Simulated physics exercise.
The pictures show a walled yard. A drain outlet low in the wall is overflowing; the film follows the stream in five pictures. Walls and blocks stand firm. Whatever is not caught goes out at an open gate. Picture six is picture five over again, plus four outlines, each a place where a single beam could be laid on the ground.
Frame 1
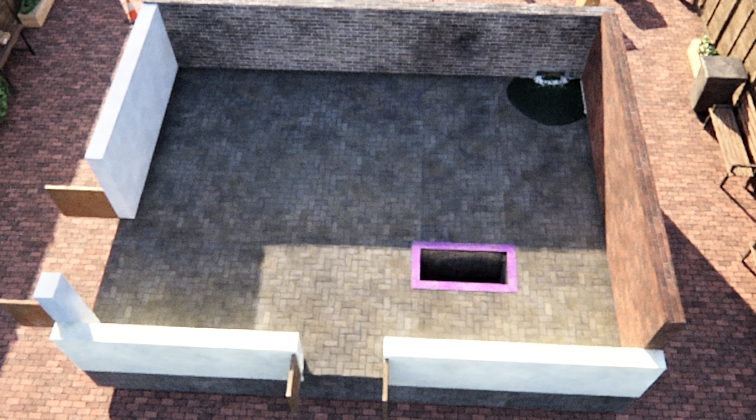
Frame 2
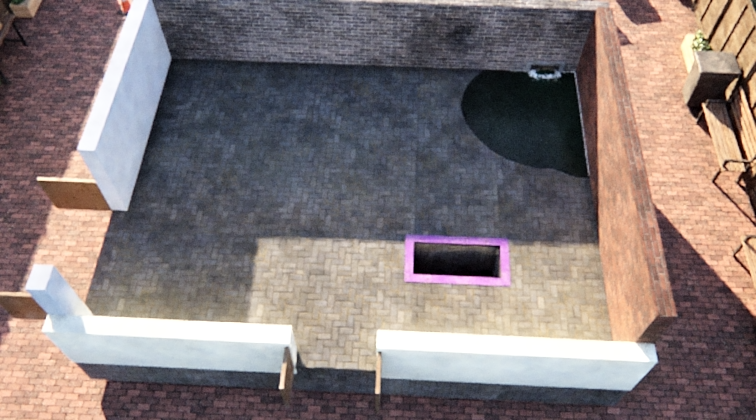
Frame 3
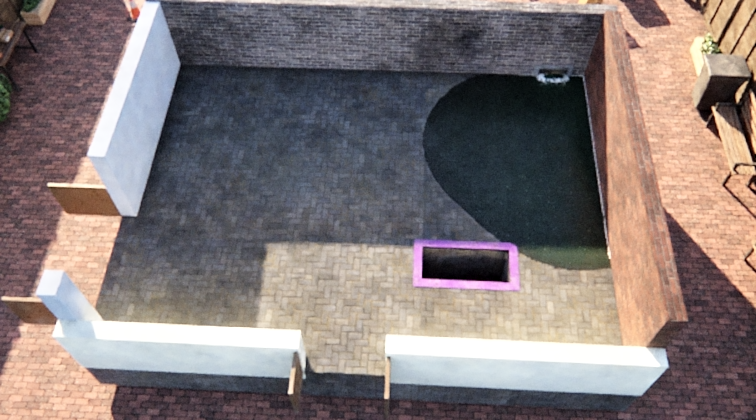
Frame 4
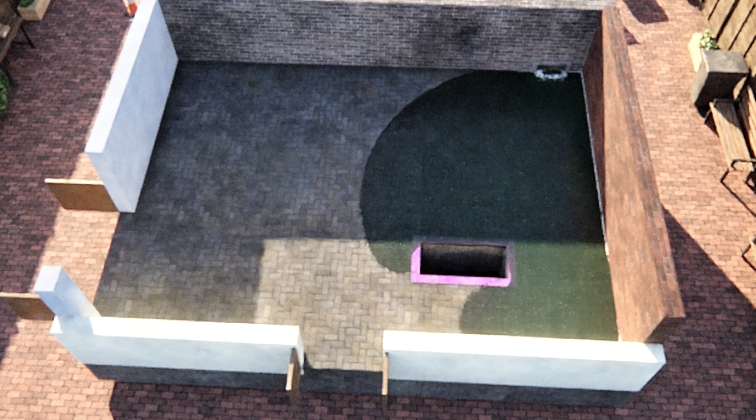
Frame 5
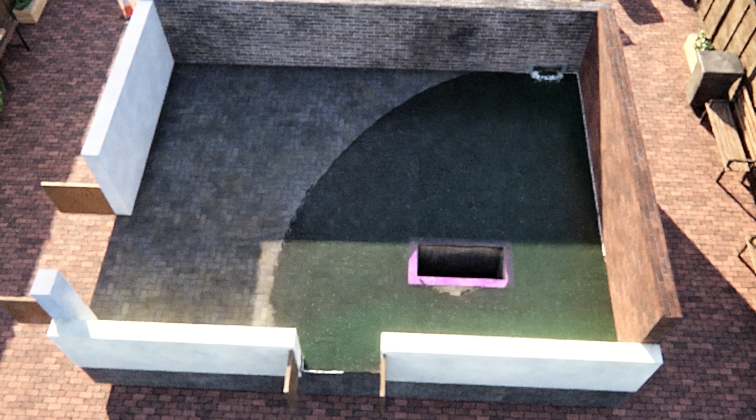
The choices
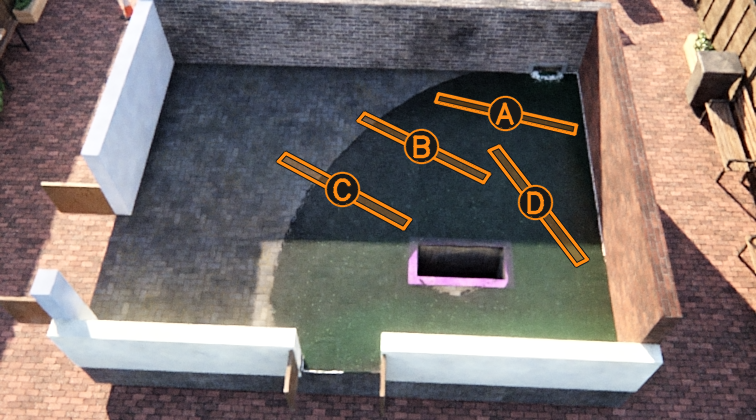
Dark green water spreads from a small outlet in the far right corner of a walled, grey-paved yard, seen from high above. Low white walls with open wooden gates line the left and near sides, a brick wall stands at right, and a purple-rimmed rectangular opening sits right of centre. The curved edge sweeps down the right side, surrounds the opening and reaches the near wall, while the view shifts slightly.
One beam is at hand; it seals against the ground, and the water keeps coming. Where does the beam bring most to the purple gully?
Go for C.
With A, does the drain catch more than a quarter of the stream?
No.
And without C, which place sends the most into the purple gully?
That would be B.
On the marked copy, A from (437, 97) to (575, 129); B from (361, 116) to (486, 178); C from (282, 157) to (407, 224); D from (494, 148) to (581, 262).
With A, about 11 % of the stream goes into the purple gully, about 89 % out by the gates.
With B, about 33 % of the stream goes into the purple gully, about 66 % out by the gates.
With C, about 54 % of the stream goes into the purple gully, about 45 % out by the gates.
With D, about 13 % of the stream goes into the purple gully, about 86 % out by the gates.
